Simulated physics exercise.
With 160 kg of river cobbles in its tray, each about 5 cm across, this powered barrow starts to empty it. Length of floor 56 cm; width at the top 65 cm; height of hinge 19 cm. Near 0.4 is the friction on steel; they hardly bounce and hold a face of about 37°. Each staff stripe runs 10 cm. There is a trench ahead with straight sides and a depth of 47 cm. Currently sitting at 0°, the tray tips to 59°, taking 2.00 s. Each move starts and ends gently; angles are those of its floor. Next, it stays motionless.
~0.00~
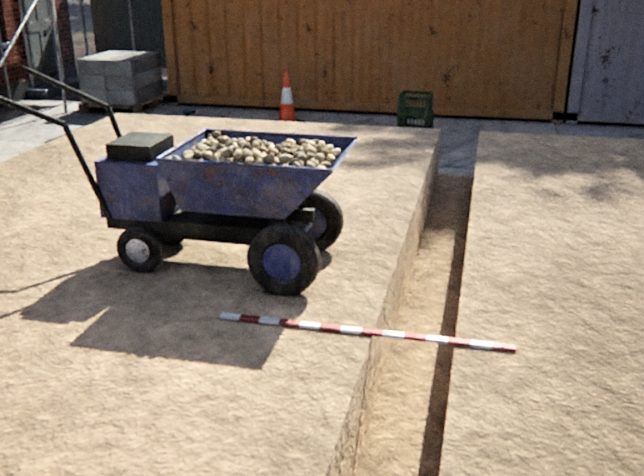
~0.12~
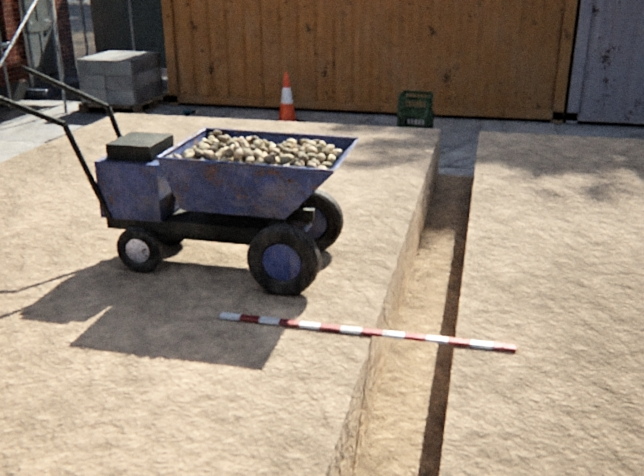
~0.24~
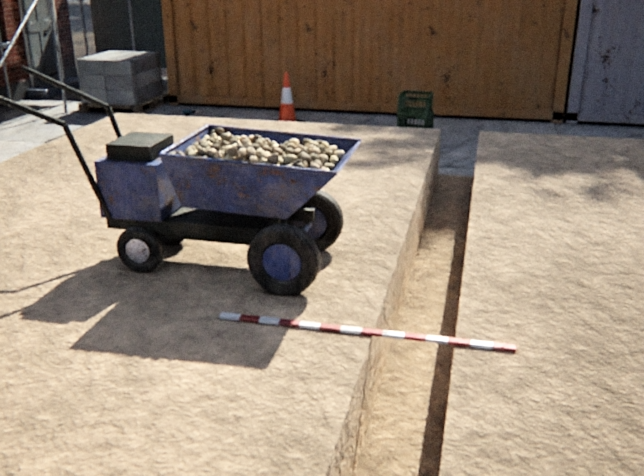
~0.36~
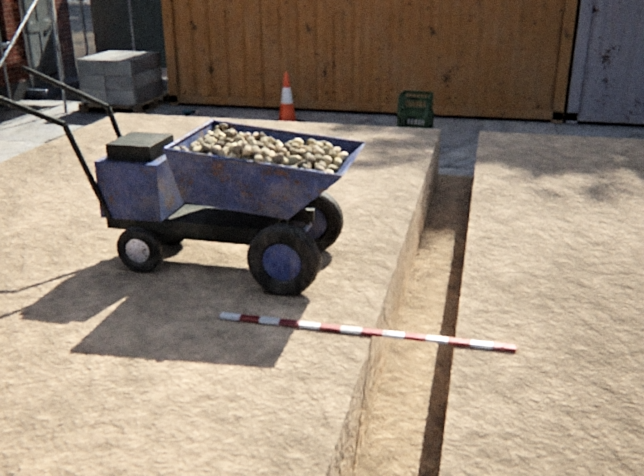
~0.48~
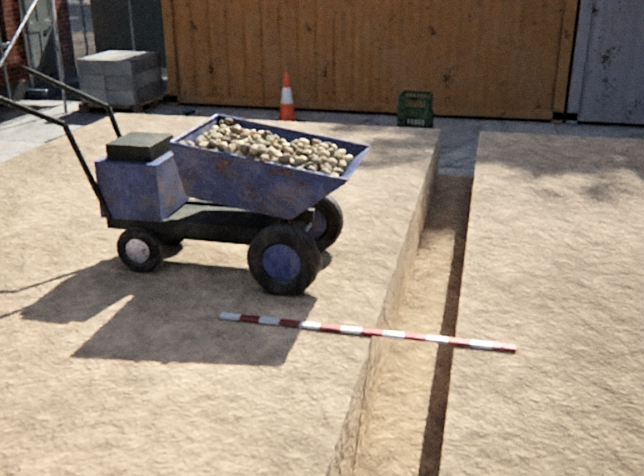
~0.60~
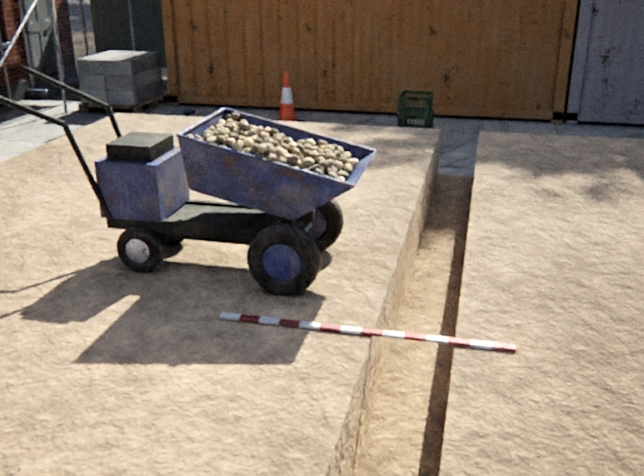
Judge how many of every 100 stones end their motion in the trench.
I would put it near 91 out of 100.
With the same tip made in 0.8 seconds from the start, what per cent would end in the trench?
It would be near 80 percent.
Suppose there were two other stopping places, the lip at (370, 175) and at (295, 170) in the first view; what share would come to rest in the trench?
Result: Close to 60 then close to 75 per cent.
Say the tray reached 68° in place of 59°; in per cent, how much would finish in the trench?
Then roughly 95 percent.
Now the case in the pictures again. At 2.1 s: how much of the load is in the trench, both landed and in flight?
Close to 30 per cent at that time.
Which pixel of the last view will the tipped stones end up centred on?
(425, 342).
After 1.5 s the floor is at 50°; 100 % in the tray; the foremost stones are at (397, 226).
After 2.1 s the floor is at 59°; 67 % in the tray, 32 % in the trench, 1 % past the trench; the foremost stones are at (472, 292).
After 2.5 s the floor is at 59°; 45 % in the tray, 53 % in the trench, 2 % past the trench; the foremost stones are at (513, 289).
After 4.4 s the floor is at 59°; 7 % in the tray, 91 % in the trench, 2 % past the trench; the foremost stones are at (532, 289).
